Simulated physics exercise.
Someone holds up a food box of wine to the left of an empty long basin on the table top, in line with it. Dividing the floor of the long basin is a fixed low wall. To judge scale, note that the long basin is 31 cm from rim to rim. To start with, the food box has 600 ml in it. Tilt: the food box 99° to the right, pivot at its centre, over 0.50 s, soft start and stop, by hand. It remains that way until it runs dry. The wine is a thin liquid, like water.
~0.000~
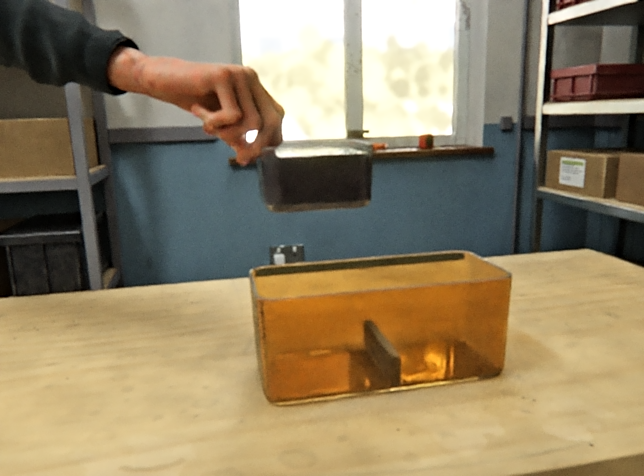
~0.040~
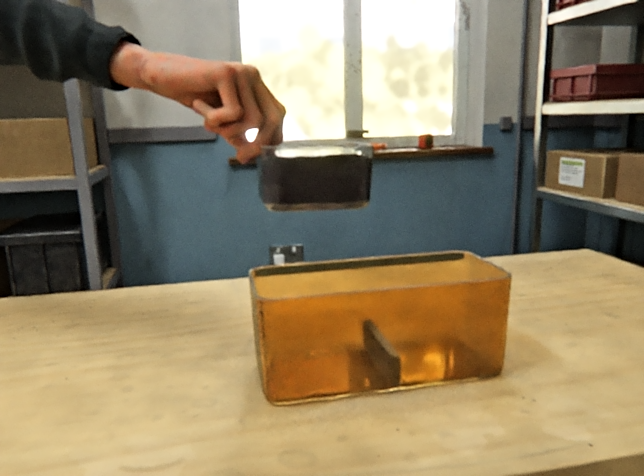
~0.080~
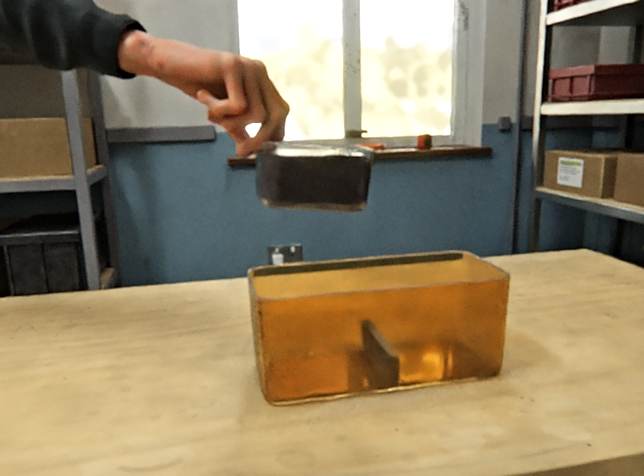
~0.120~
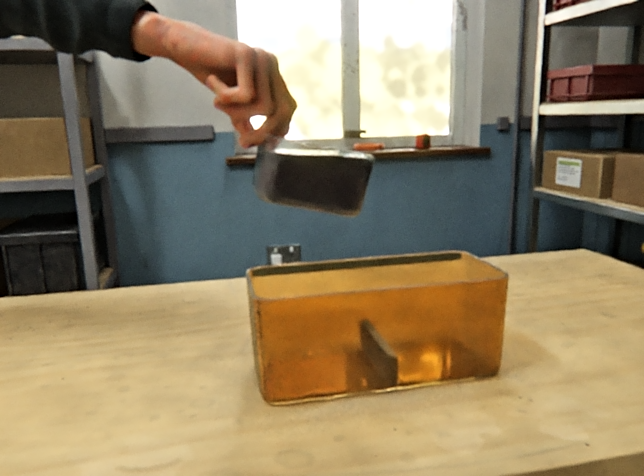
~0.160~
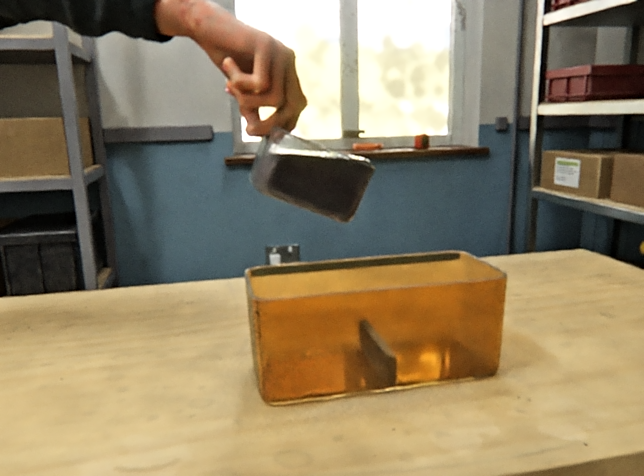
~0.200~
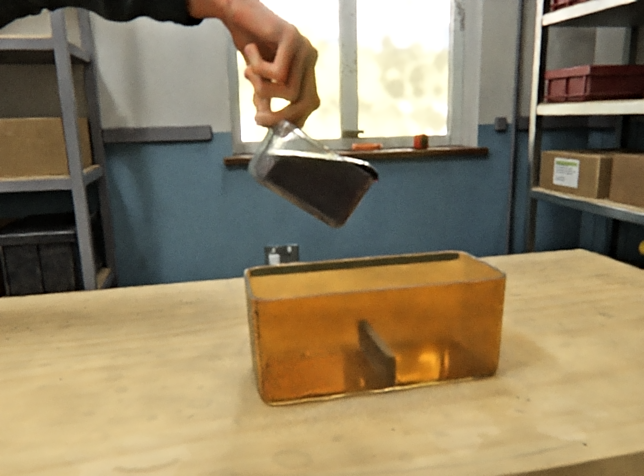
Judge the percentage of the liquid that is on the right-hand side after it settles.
My estimate is 80 %.
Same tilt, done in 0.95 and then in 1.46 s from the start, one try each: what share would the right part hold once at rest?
Near 85 in a hundred on the first go and near 90 in a hundred on the second.
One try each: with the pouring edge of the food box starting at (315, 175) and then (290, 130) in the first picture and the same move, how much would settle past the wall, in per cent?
Around 20 per cent first, around 10 per cent next.
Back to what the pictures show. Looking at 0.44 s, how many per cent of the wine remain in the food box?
Close to 24 percent of the liquid remains at that time.
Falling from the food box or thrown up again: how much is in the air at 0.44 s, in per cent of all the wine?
42 per cent.
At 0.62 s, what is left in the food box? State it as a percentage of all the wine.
Around 6 percent of it.
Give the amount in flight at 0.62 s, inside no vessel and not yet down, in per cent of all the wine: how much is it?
Roughly 6 %.
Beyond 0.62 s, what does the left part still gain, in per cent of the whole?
It comes to near 10 per cent.
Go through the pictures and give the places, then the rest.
Tilt 0°; pouring edge (364, 144); surface from (261, 156) to (361, 152); the long basin's rim runs from (253, 284) to (490, 264); the wall's top is at (381, 338), in the first picture.
Tilt 2°; pouring edge (364, 146); surface from (260, 156) to (361, 153), in the second picture.
Tilt 6°; pouring edge (365, 150); surface from (261, 155) to (362, 154), in the third picture.
Tilt 13°; pouring edge (366, 157); surface from (261, 154) to (363, 156), in the fourth picture.
Tilt 23°; pouring edge (366, 167); surface from (260, 154) to (365, 161); 1 per cent is over the edge, in the fifth picture.
Tilt 34°; pouring edge (365, 178); surface from (257, 155) to (358, 167); 5 per cent is over the edge, in the sixth picture.
After 0.44 s the tilt is 96° and 24 per cent is still to pour, 0 is left of the wall and 34 right of it.
After 0.62 s the tilt is 99° and 6 per cent is still to pour, 9 is left of the wall and 78 right of it.
After 0.80 s the tilt is 99° and 1 per cent is still to pour, 16 is left of the wall and 79 right of it.
After 1.00 s the tilt is 99° and 0 per cent is still to pour, 18 is left of the wall and 80 right of it.
In the end 18 per cent lies left of the wall, 80 right of it and 2 outside.
